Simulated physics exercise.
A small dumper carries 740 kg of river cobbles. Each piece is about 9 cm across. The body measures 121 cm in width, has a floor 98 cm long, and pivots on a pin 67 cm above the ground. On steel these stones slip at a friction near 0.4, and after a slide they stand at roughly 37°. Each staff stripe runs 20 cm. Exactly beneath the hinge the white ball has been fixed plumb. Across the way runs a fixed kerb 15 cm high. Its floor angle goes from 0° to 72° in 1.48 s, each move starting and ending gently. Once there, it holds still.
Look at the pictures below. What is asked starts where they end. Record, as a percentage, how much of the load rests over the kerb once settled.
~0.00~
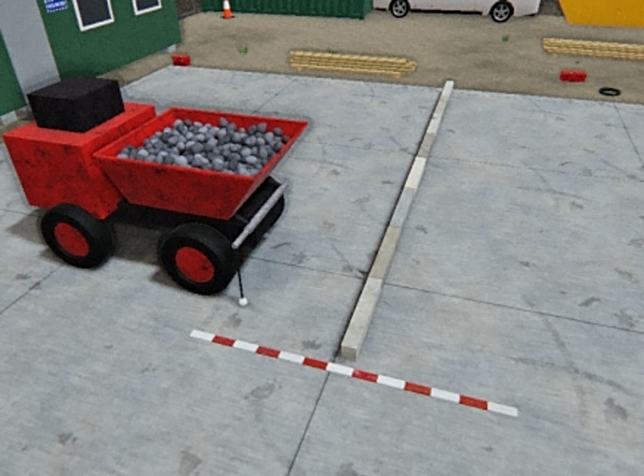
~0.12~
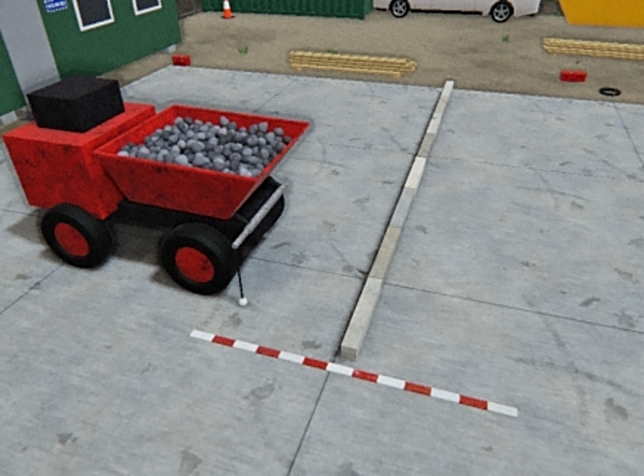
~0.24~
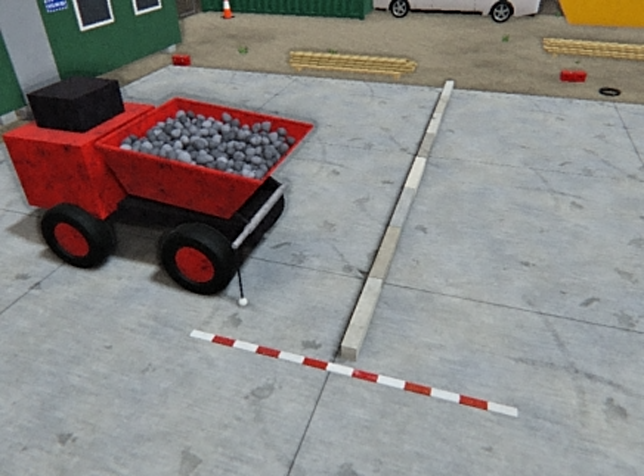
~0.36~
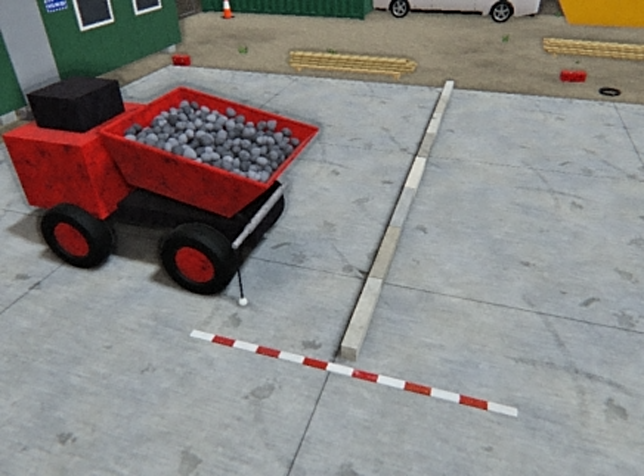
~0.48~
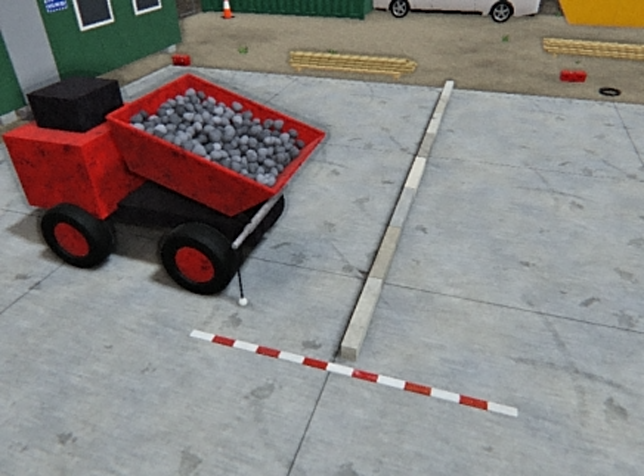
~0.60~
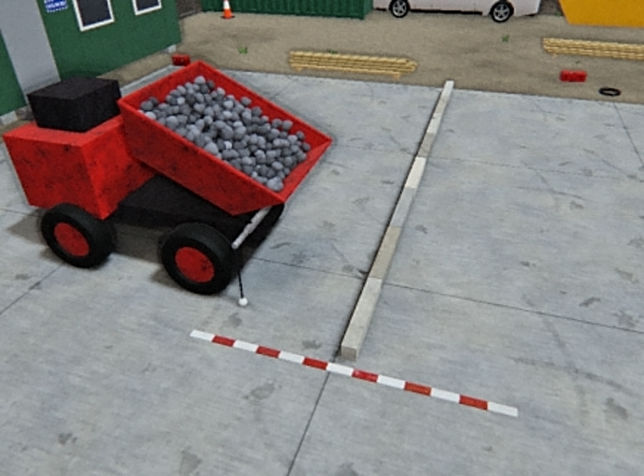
Approximately 50 out of 100.
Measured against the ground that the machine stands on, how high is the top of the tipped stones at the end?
Roughly 40 cm above ground level.
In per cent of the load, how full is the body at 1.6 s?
About 70 per cent.
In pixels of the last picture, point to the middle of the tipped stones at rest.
Their centre sits close to (379, 279).
After 1.1 s the floor is at 61°; 100 % in the body; the foremost stones are at (323, 215).
After 1.6 s the floor is at 72°; 69 % in the body, 26 % on this side of the kerb, 5 % over the kerb; the foremost stones are at (397, 311).
After 1.9 s the floor is at 72°; 37 % in the body, 33 % on this side of the kerb, 30 % over the kerb; the foremost stones are at (479, 306).
After 4.6 s the floor is at 72°; 0 % in the body, 51 % on this side of the kerb, 49 % over the kerb; the foremost stones are past the picture's edge.
